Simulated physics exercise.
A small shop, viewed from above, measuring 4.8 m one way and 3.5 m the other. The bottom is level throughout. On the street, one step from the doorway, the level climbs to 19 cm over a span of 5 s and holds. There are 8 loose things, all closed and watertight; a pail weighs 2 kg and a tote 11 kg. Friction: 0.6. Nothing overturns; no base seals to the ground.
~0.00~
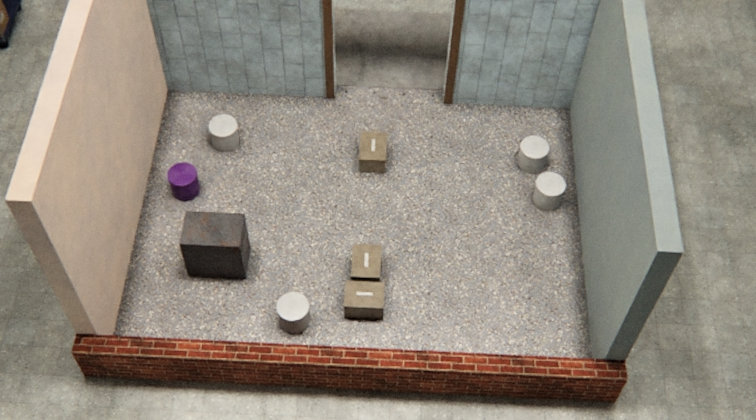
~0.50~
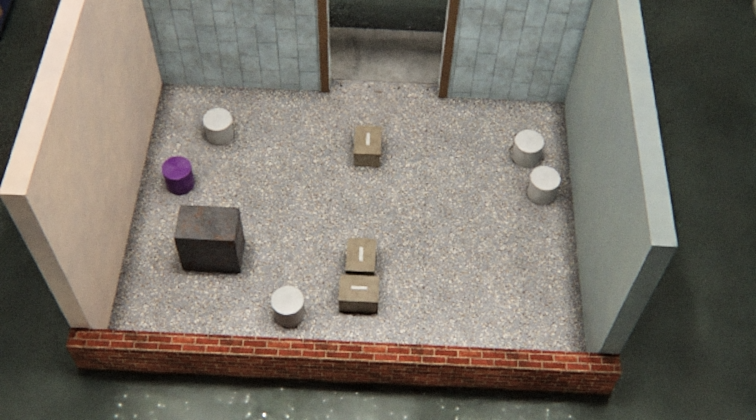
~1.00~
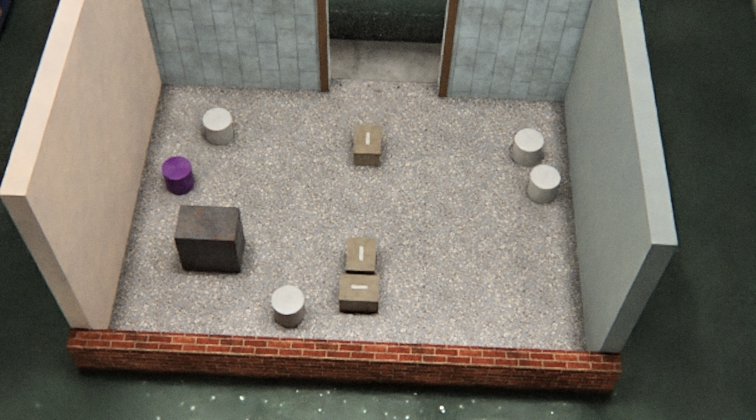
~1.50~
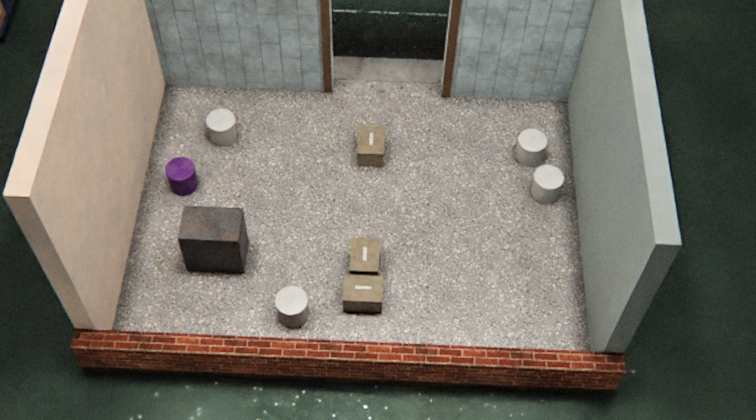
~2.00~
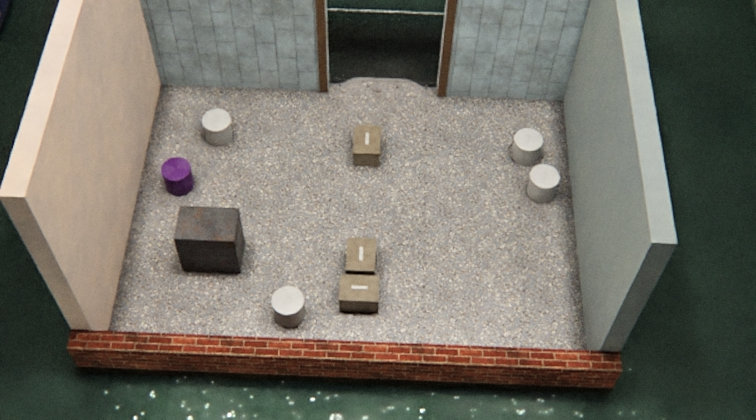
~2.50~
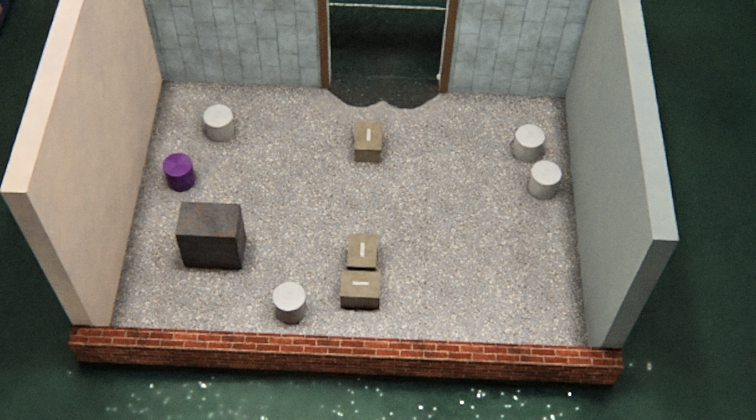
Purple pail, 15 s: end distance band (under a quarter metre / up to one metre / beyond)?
Beyond one metre.
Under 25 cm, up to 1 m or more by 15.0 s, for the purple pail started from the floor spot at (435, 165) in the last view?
In that run it wanders far off.
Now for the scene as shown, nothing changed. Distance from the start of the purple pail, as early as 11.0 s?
Some 100 cm from the start.
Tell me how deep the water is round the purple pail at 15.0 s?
Somewhere close to 7 cm.
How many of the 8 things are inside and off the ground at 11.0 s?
It comes to 5 of them.
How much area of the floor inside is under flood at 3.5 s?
Around 1.5 m2 of it.
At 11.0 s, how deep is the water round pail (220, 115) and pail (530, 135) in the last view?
Some 3 cm at the first, some 3 cm at the second.
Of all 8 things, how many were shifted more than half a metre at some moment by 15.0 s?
Answer: 7.
After 3.5 s the purple pail is near (177, 165), 0.0 m from its start, aground; 0 afloat.
After 6.8 s the purple pail is near (148, 175), 0.3 m from its start, afloat; 2 afloat.
After 11.0 s the purple pail is near (199, 99), 0.9 m from its start, afloat; 5 afloat.
After 15.0 s the purple pail is near (315, 155), 1.5 m from its start, afloat; 8 afloat.
